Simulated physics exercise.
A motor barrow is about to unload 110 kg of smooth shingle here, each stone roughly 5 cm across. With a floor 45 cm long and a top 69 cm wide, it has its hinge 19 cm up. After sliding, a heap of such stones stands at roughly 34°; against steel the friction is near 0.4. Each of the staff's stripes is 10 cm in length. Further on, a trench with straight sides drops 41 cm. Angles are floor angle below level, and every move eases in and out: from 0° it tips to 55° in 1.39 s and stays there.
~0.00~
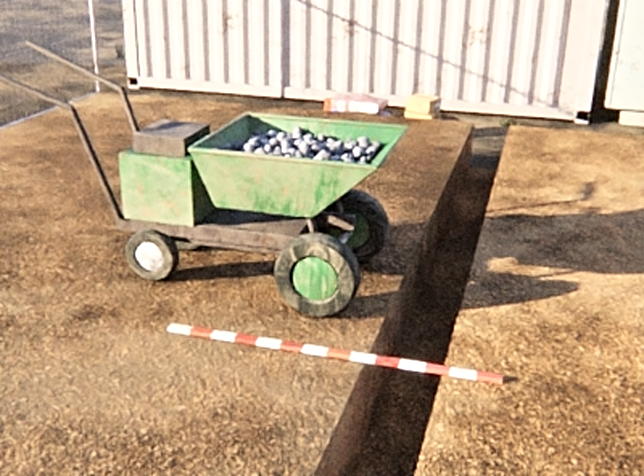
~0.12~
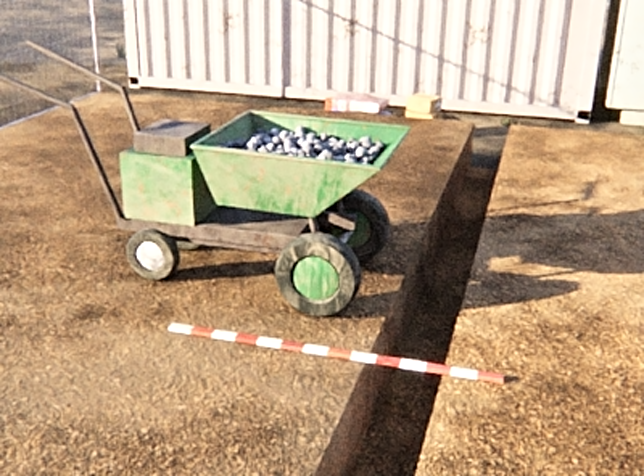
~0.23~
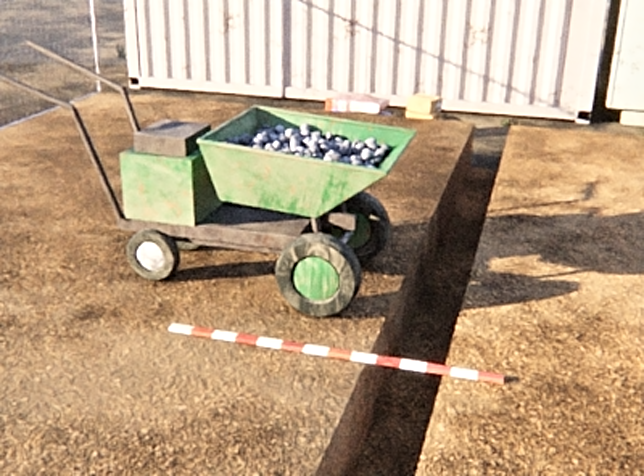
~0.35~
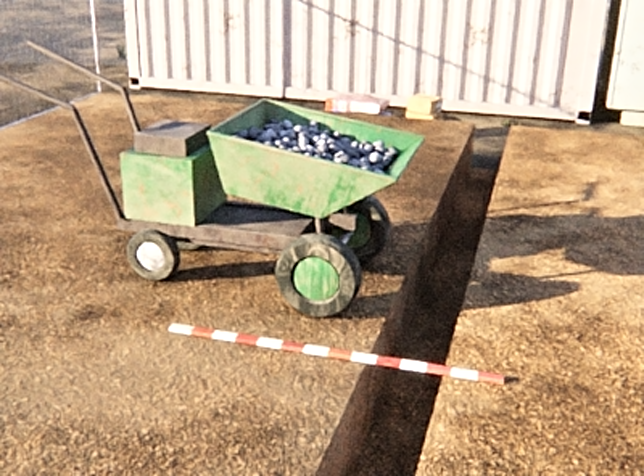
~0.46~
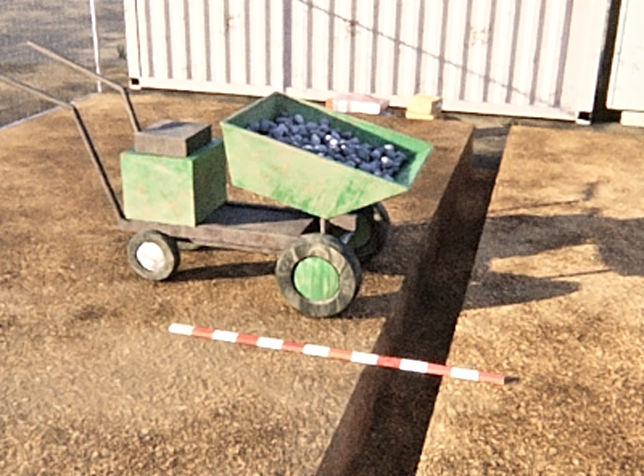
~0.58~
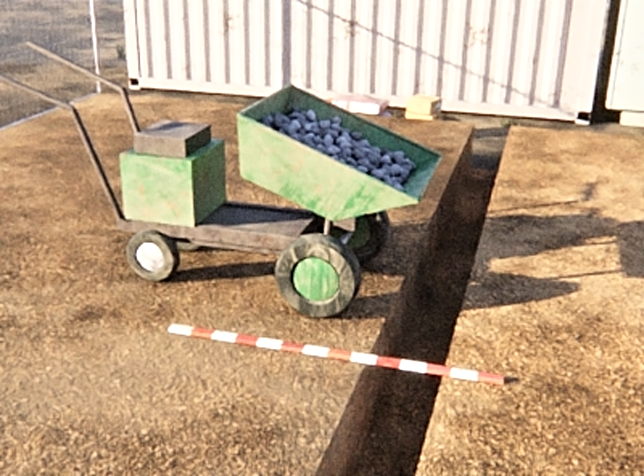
A green skip heaped with smooth grey stones sits level on a motor barrow beside a straight-sided trench, a red-and-white staff lying in front. The skip begins tilting slowly toward the right, then slopes more steeply, its rear end lifting away from the chassis while the stones shift inside and the wheels stay still.
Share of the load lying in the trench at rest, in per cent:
25 per cent.
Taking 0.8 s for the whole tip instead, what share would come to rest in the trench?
Trench share: Approx. 20%.
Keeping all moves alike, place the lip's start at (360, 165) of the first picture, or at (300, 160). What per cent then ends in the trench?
I'd say some 40 per cent and some 95 per cent.
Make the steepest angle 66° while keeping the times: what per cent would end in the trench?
With that change, near 15 per cent.
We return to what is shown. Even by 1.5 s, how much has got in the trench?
About 0 per cent by then.
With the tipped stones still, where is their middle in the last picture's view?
At about pixel (504, 305) in the last view.
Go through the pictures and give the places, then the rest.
In the first picture, lip at (377, 168), floor tilted 0°, highest stones at (311, 145).
In the second picture, the skip is at 1°, its lip at (380, 169); the top of the load is at (299, 142); the stones move at 0.1 m/s on average.
In the third picture, the skip is at 4°, its lip at (387, 173); the top of the load is at (290, 139); the stones move at 0.3 m/s on average.
In the fourth picture, lip at (396, 180), floor tilted 9°, highest stones at (281, 131); the stones move at 0.4 m/s on average.
In the fifth picture, the skip is at 14°, its lip at (408, 190); the top of the load is at (288, 124); the stones move at 0.4 m/s on average.
In the sixth picture, the skip is at 21°, its lip at (418, 202); the top of the load is at (295, 118); the stones move at 0.5 m/s on average.
After 1.0 s the floor is at 46°; 100 % in the skip; the foremost stones are at (443, 231).
After 1.5 s the floor is at 55°; 70 % in the skip, 1 % in the trench, 29 % past the trench; the foremost stones are at (537, 306).
After 1.8 s the floor is at 55°; 37 % in the skip, 1 % in the trench, 62 % past the trench; the foremost stones are at (630, 321).
After 3.8 s the floor is at 55°; 0 % in the skip, 25 % in the trench, 75 % past the trench; the foremost stones are past the picture's edge.
